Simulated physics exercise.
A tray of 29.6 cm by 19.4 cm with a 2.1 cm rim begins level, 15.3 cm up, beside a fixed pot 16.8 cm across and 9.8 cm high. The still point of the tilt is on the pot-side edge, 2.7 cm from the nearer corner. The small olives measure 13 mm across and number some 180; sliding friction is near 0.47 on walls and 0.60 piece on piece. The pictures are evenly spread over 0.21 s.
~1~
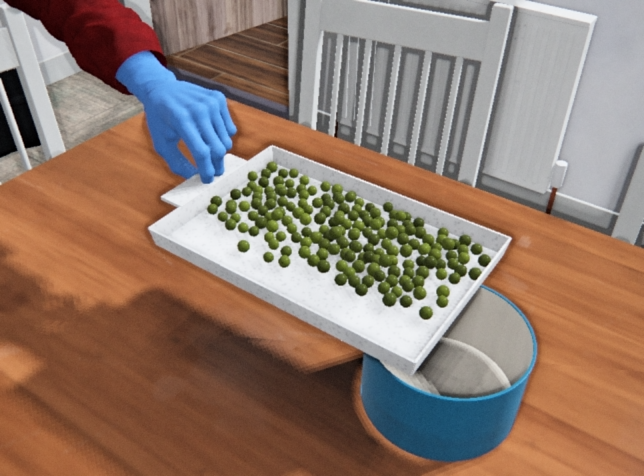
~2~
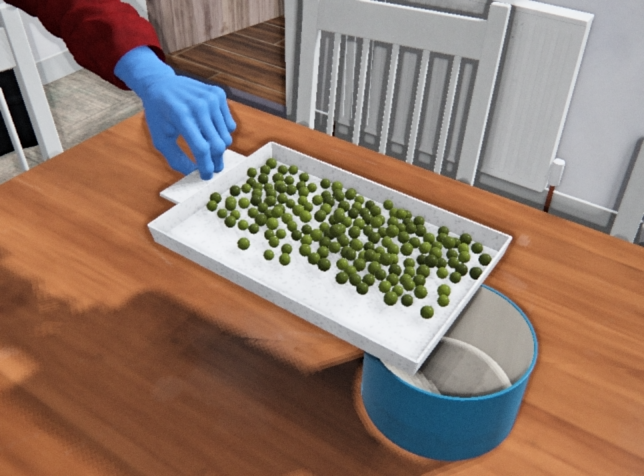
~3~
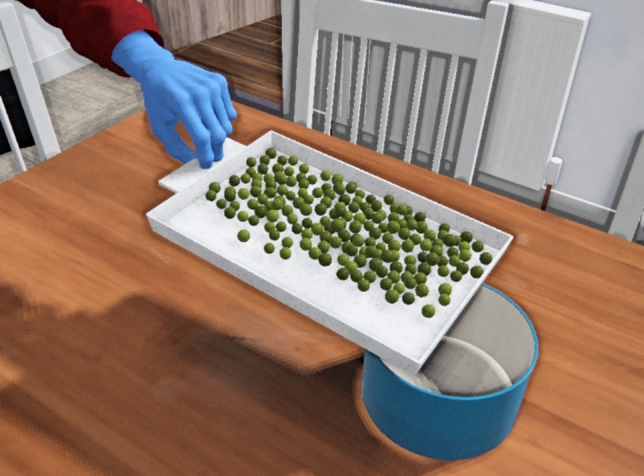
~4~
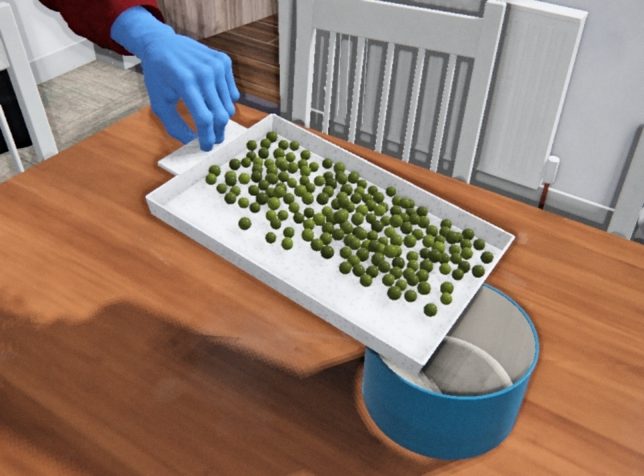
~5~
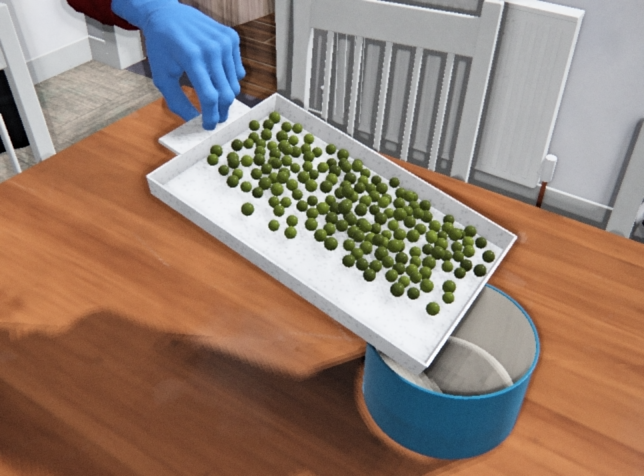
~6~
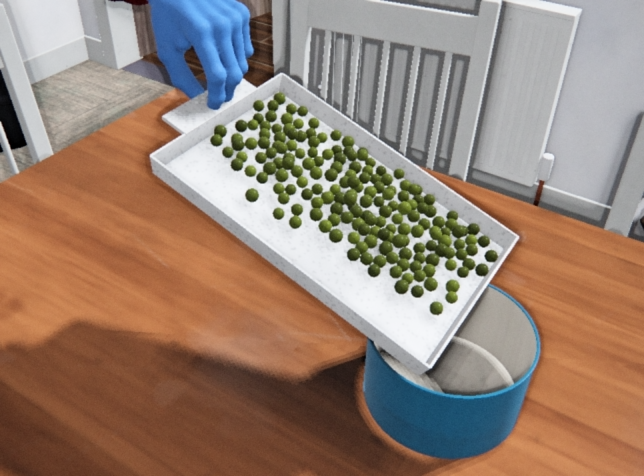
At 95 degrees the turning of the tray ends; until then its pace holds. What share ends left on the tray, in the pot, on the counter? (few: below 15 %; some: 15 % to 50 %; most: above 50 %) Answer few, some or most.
Tray: Few, pot: Some, counter: Most.
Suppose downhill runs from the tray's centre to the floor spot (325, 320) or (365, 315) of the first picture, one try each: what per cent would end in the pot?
About 0 and 0 per cent.
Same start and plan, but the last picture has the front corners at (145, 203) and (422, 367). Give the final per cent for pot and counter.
Pot 0, counter 100.
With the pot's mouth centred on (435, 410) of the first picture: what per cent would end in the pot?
Some 40 per cent.
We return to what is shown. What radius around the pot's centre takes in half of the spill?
About 20 cm.
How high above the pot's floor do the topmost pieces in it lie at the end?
Some 2.5 cm.
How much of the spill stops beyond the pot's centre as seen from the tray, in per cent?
Roughly 100 per cent.
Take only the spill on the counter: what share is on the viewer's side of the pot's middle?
Roughly 70 per cent.
Then, 0.29 s after the last picture, tilt 56 degrees; the tray holds 100 %, the pot 0 %.
Then, 0.49 s after the last picture, tilt 82 degrees; the tray holds 95 %, the pot 0 %.
Then, 0.81 s after the last picture, tilt 95 degrees; the tray holds 15 %, the pot 30 %.
In the end, tray 0 %, pot 40 %, counter 60 %.
